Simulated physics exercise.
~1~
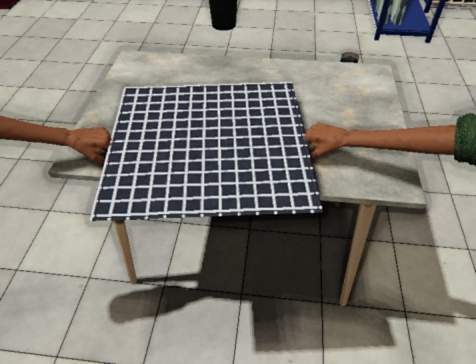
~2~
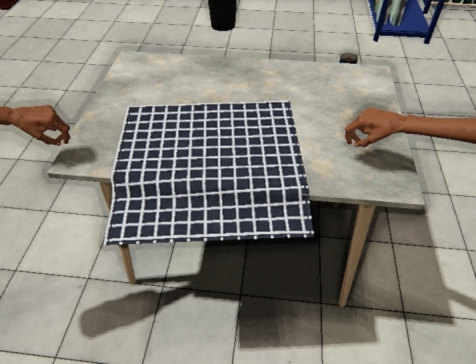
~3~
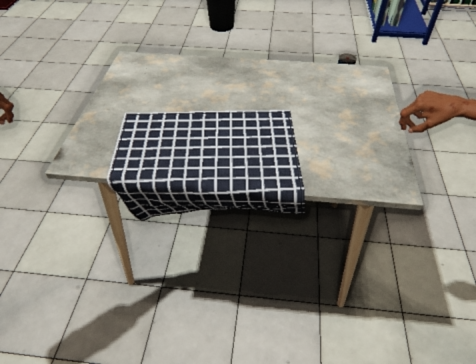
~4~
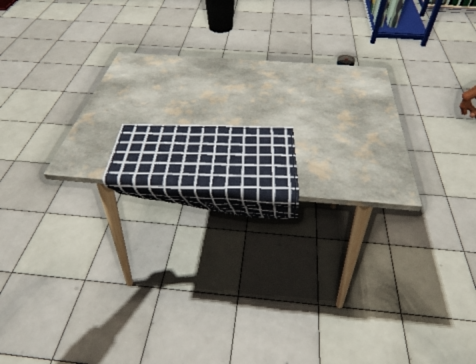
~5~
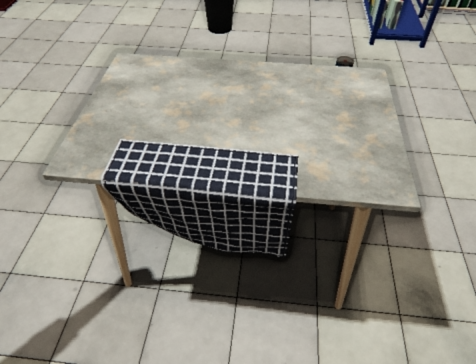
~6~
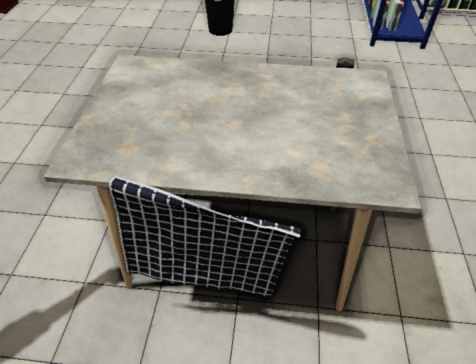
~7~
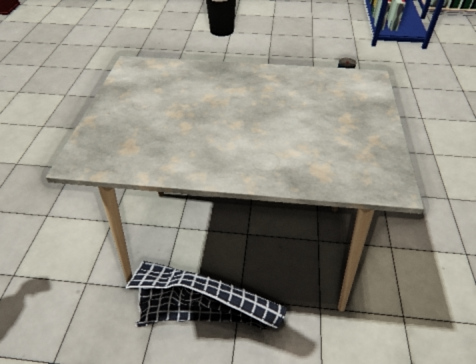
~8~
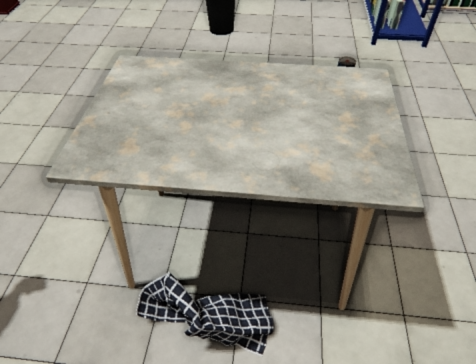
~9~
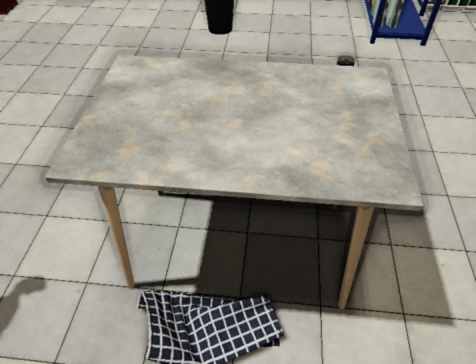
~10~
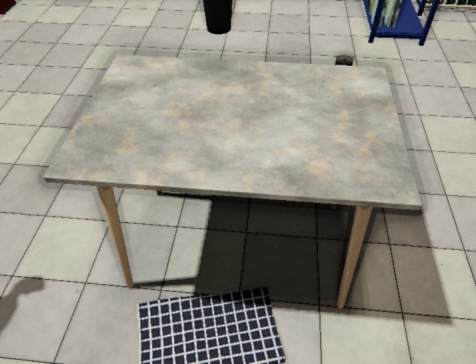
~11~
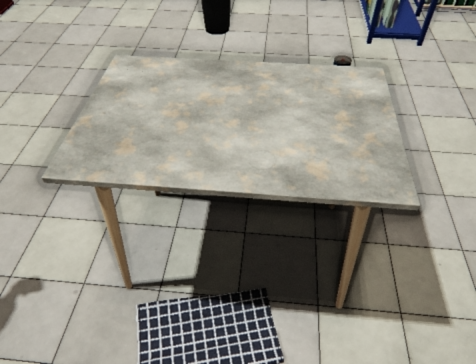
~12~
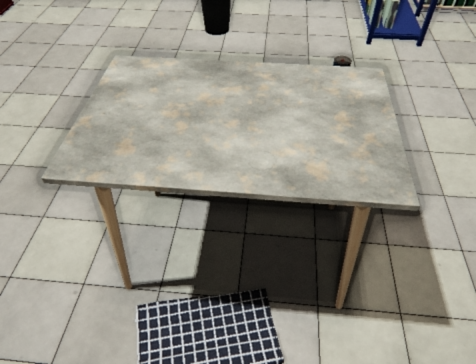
In a shop, two hands let go of a dark checked tea towel over a grey table, and it settled partly over the near edge, slid off the front, crumpled on the tiled floor and ended up lying flat there.
